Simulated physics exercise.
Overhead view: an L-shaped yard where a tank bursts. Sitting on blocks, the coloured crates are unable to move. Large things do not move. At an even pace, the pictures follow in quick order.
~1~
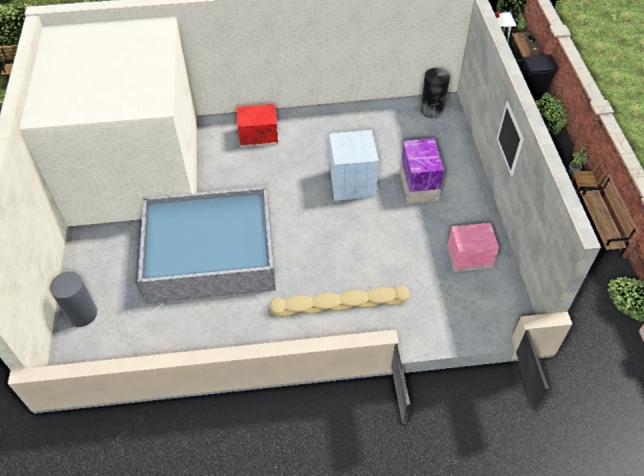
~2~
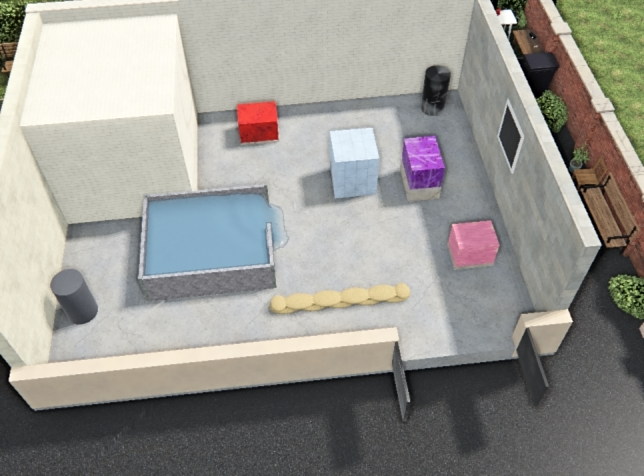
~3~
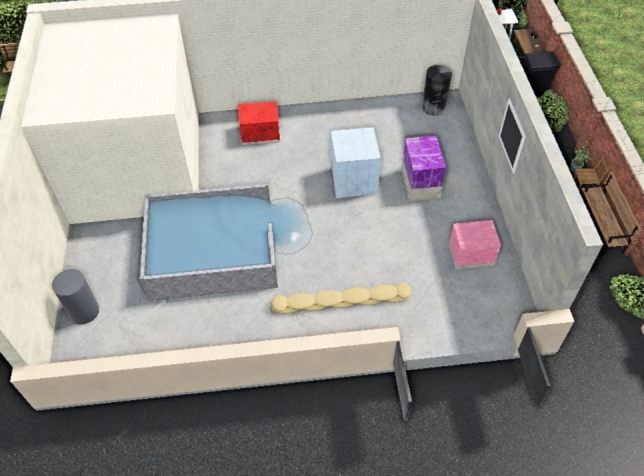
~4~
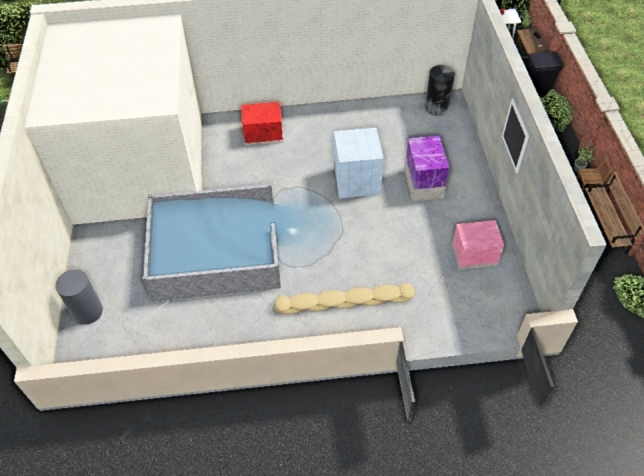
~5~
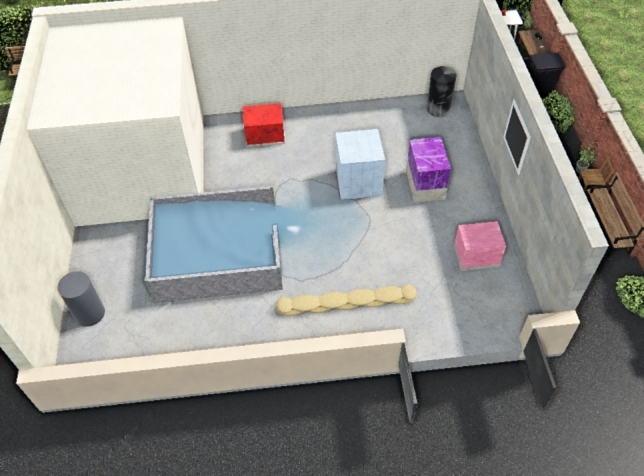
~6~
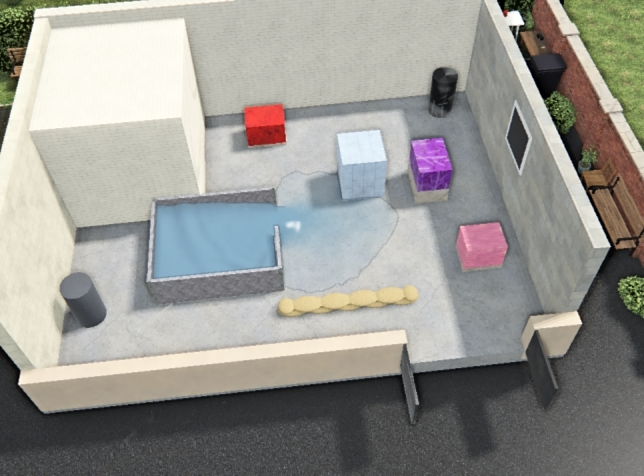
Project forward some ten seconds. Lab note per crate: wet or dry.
Outcome: Most likely the purple crate remains untouched, most likely the pink crate gets water on it, most likely the red crate gets water on it.
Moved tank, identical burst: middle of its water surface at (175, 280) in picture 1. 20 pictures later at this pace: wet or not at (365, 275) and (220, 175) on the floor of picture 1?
The first is wetted, and then the second is not reached.
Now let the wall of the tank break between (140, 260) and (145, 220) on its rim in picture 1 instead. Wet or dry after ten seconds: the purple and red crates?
I expect purple remains untouched while red remains untouched.
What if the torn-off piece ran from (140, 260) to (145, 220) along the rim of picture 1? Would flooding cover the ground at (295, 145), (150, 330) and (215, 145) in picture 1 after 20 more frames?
The first point is unwetted, the second swamped, the third unwetted.
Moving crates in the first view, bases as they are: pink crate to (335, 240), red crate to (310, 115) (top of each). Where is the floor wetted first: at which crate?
I would go with the pink-painted one.
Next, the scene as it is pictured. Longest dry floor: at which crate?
Result - the one in red.
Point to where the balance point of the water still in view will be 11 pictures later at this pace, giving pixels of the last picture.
Roughly (275, 241).
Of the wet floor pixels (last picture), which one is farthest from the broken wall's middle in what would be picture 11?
My guess would be about (489, 203).
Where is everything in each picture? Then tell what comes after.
In the first picture, the water tank at (206, 234) is whole and still.
In the second picture, the front is at (279, 246), out from the gap at (268, 221).
In the third picture, water pours out at (269, 222) and has run to (305, 241).
In the fourth picture, water pours out at (272, 222) and has run to (338, 233).
In the fifth picture, water pours out at (274, 224) and has run to (366, 224).
In the sixth picture, water pours out at (275, 225) and has run to (392, 213).
A moment on, water covers 25 % of the floor; the purple crate water round its plinth, the pink crate water round its plinth, the red crate not reached.
Next, water covers 35 % of the floor; the purple crate water round its plinth, the pink crate water round its plinth, the red crate water round its plinth.
Then, water covers 50 % of the floor; the purple crate water round its plinth, the pink crate water round its plinth, the red crate water round its plinth.
Later, water covers 65 % of the floor; the purple crate water round its plinth, the pink crate water round its plinth, the red crate water round its plinth.
In the end, water covers 70 % of the floor; the purple crate stayed above the water, the pink crate was topped, the red crate was topped.
